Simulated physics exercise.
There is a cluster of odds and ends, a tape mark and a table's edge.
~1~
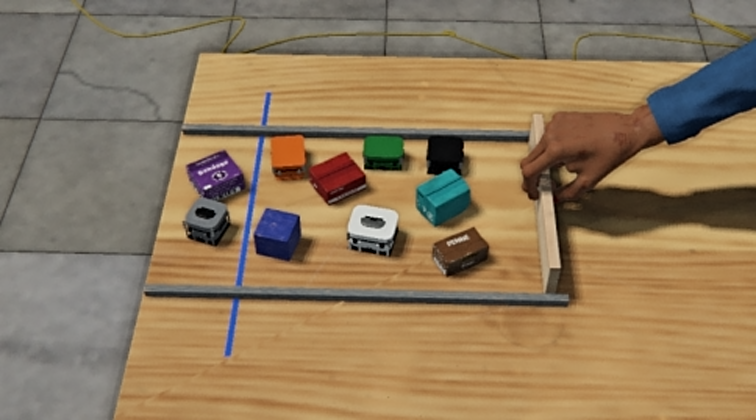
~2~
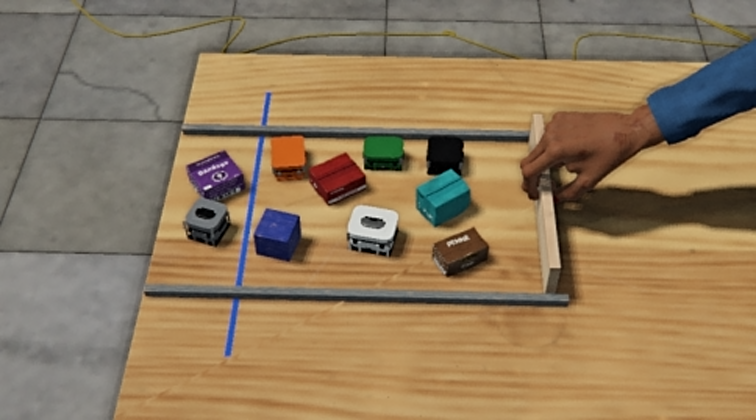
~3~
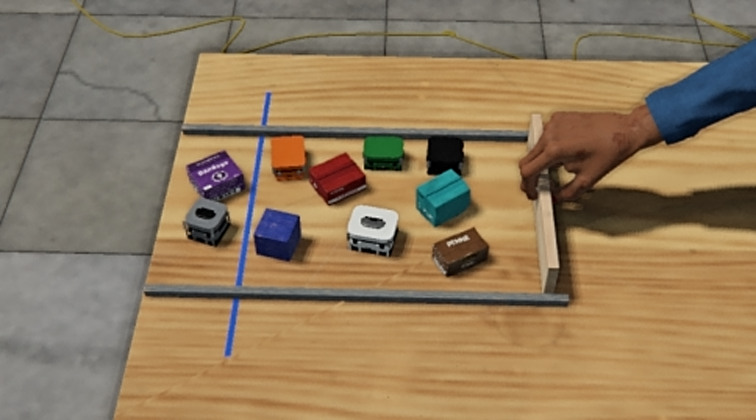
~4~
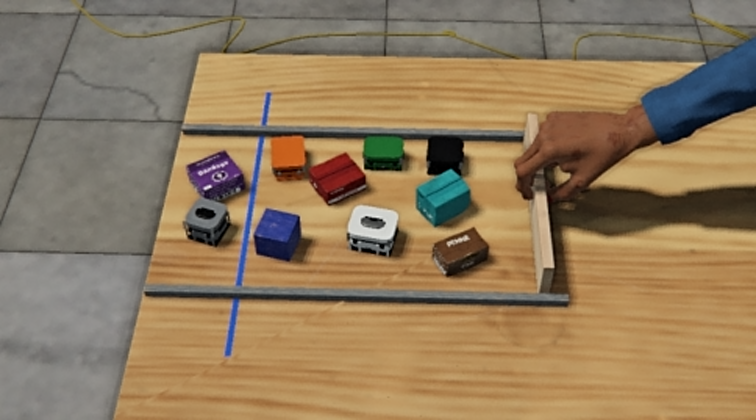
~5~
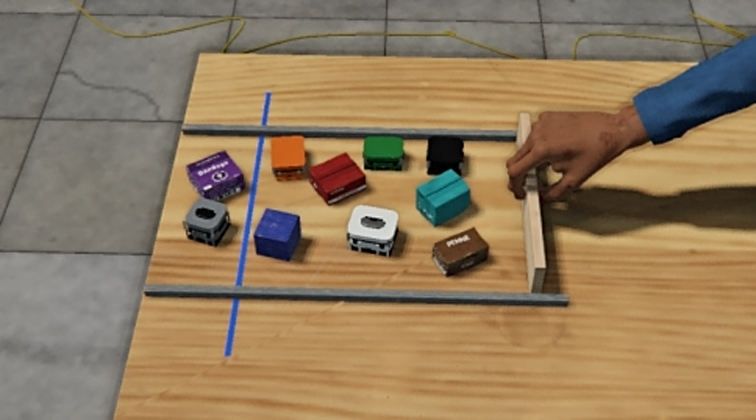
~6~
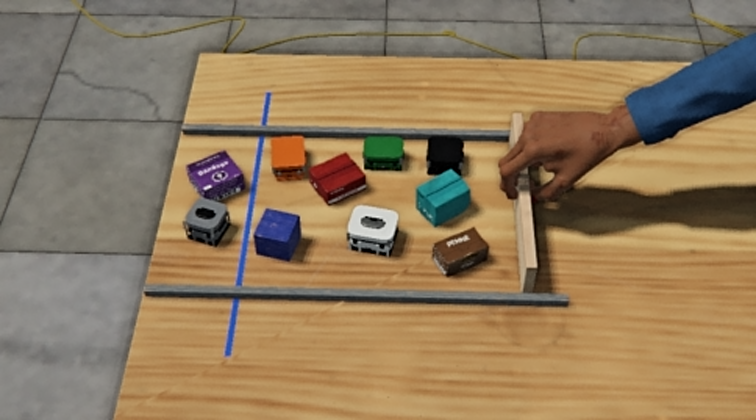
At first, a hand holds a wooden board upright at the right end of two rails on a table, with ten small boxes and blocks lying between them near a blue tape line. The hand then slides the board a short way left, while the items stay still.
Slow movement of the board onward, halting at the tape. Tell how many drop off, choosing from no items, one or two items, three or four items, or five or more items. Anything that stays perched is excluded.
One or two items drop off.
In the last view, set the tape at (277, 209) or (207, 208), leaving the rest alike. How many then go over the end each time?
Counts: 0, 6.
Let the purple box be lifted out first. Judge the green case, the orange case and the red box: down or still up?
Green case - safe; orange case - gone; red box - safe.
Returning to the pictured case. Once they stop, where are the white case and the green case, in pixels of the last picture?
First (230, 212), then (206, 142).
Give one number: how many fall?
2.
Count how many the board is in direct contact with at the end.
Count: 4.
A little later, none off yet; purple box at rest near (216, 177); grey case at rest near (207, 222); blue block at rest near (278, 235).
When it is over, the number that fall off is one or two; down, orange case and purple box.
